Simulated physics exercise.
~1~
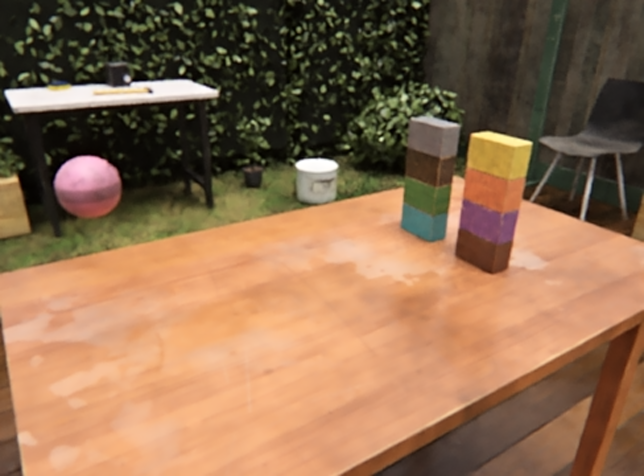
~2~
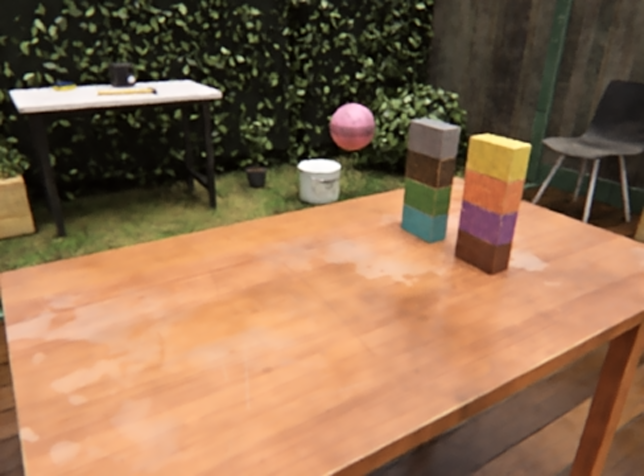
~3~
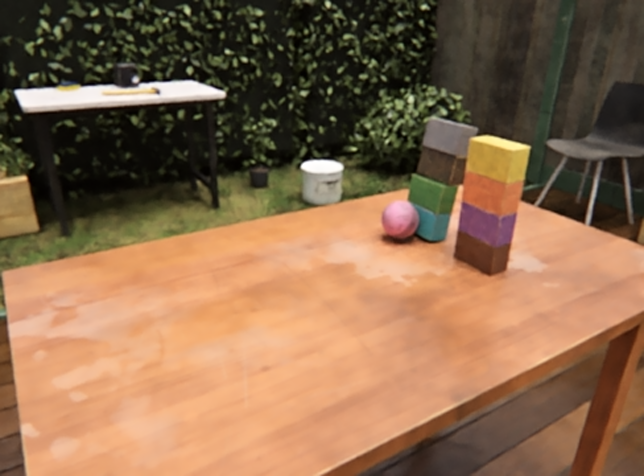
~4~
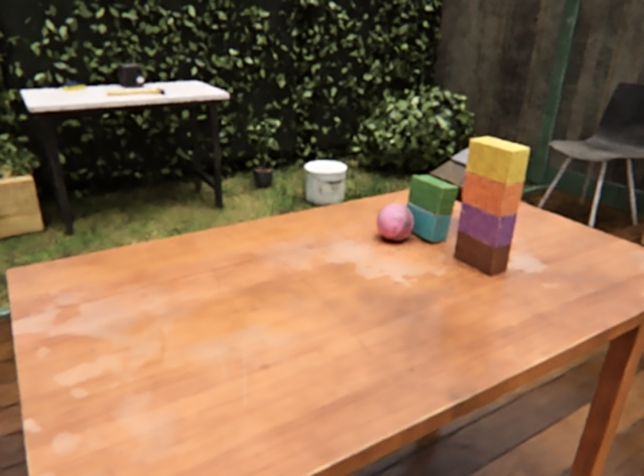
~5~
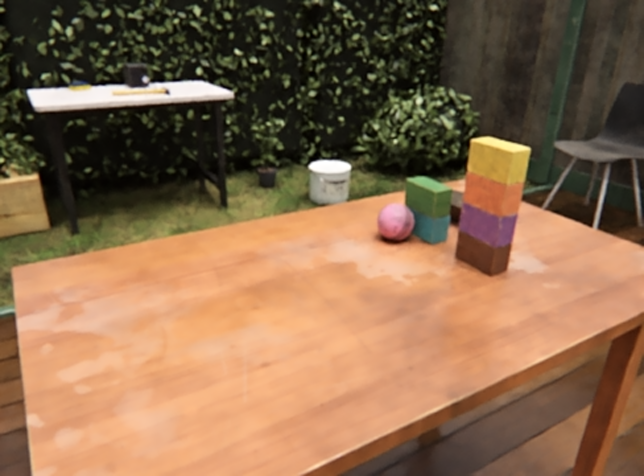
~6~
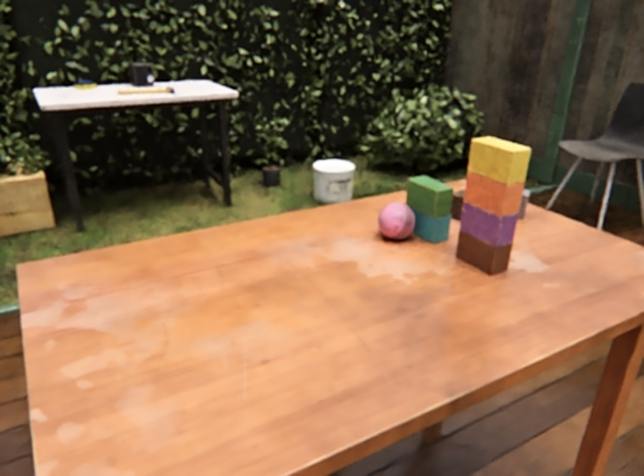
A pink ball flies in from the left over a wooden garden table and hits the left of two block stacks. The grey and dark upper blocks topple off to the right, while the green and turquoise blocks and the other stack stay standing, the ball resting beside them.
